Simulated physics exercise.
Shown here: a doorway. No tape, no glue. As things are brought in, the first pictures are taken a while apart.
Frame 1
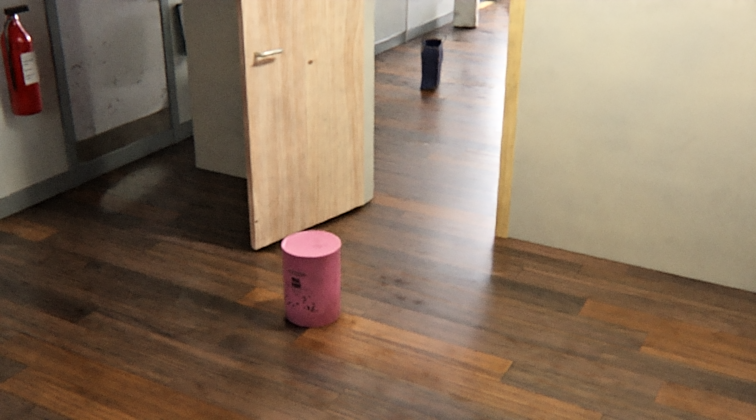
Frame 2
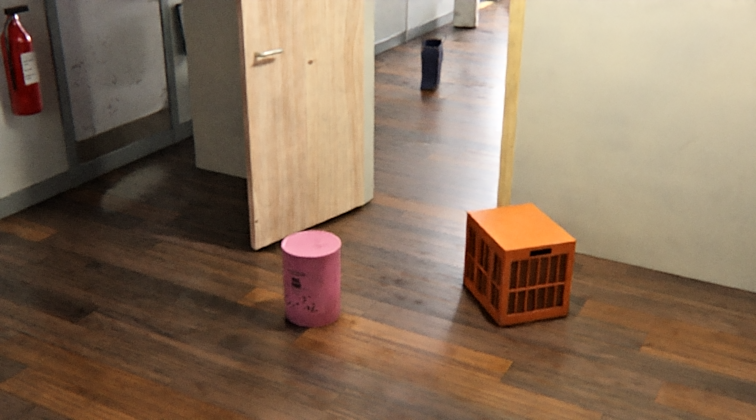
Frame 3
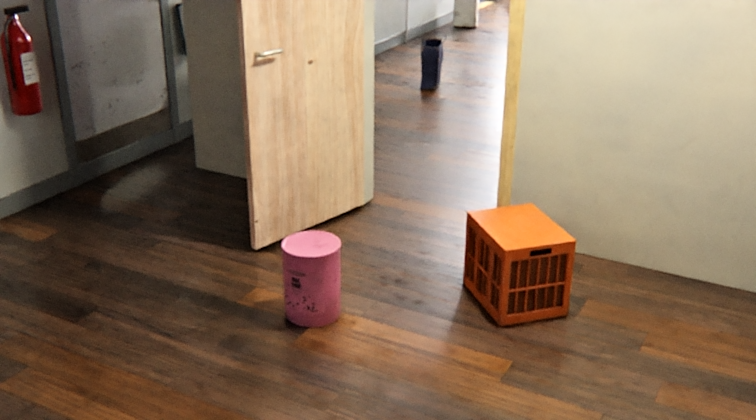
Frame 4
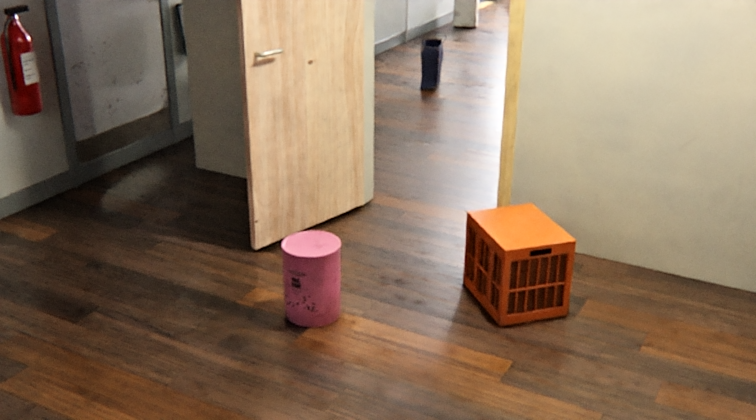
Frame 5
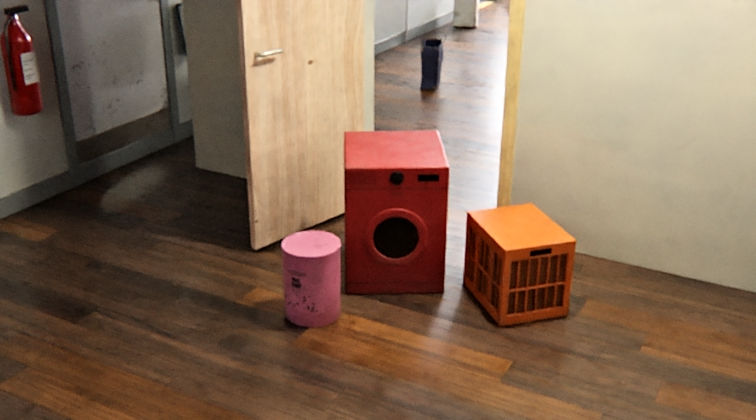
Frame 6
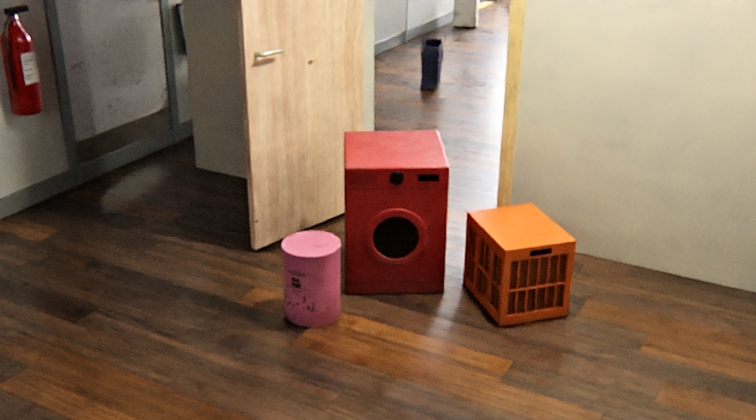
The clip shows a pink pail on a wood floor near a wide-open door that stays still; an orange chest appears to its right, then a red appliance appears between them, with nothing seen moving otherwise.
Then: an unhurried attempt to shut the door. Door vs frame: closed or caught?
The door is going to stay partly open.
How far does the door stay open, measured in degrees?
Angle: About 70°.
Then, 0.60 s past the last view, open by 92°.
Then, 0.90 s past the last view, open by 77°.
Finally, open by 71°; all 3 still in place. Final places as the last picture's camera would see them, red appliance near (395, 211).
